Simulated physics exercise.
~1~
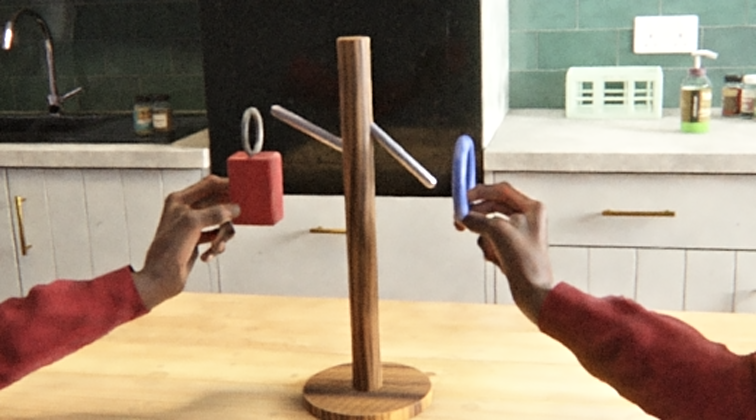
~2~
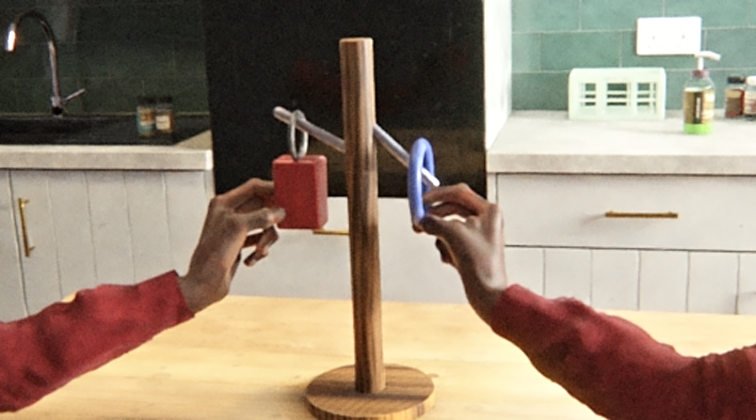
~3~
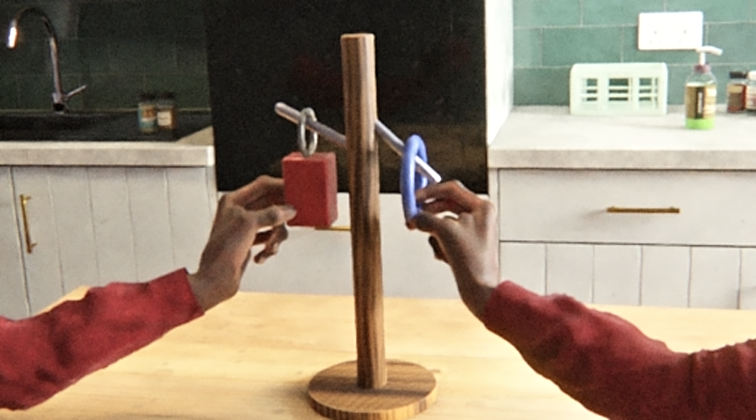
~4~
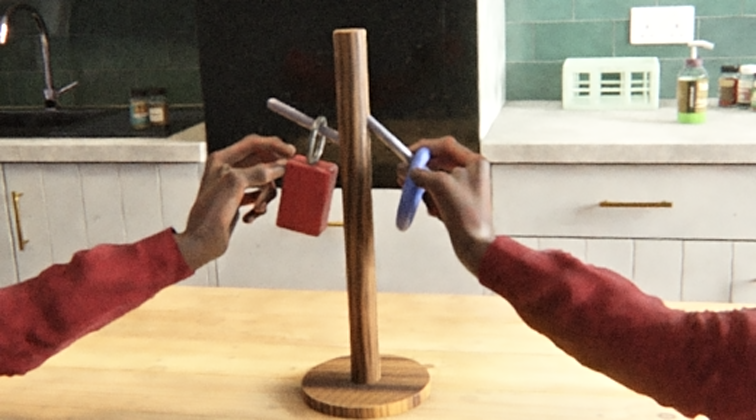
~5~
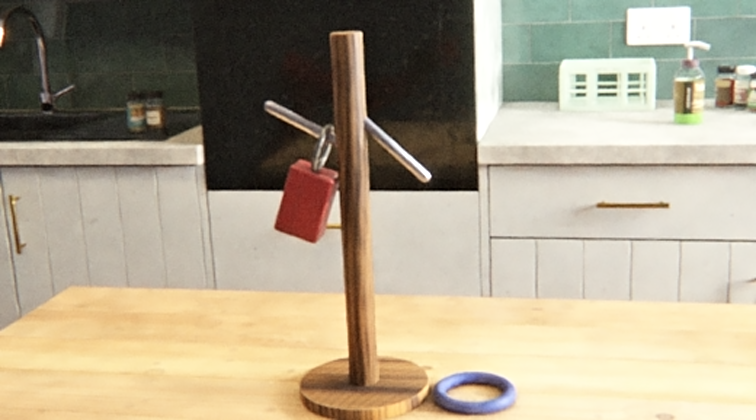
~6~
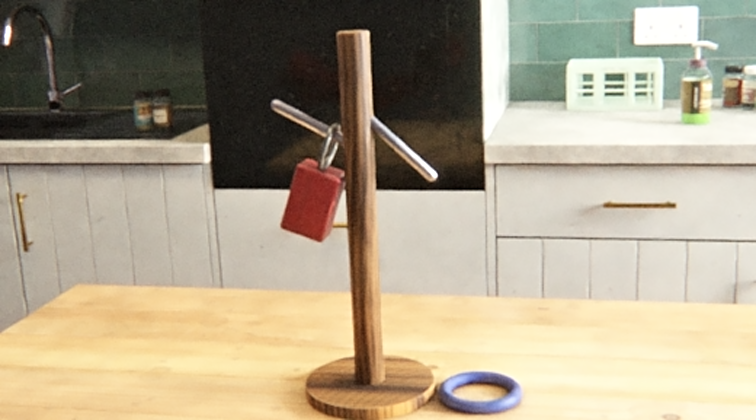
Two hands bring a red pouch and blue ring to pegs; only the pouch stays hanging.
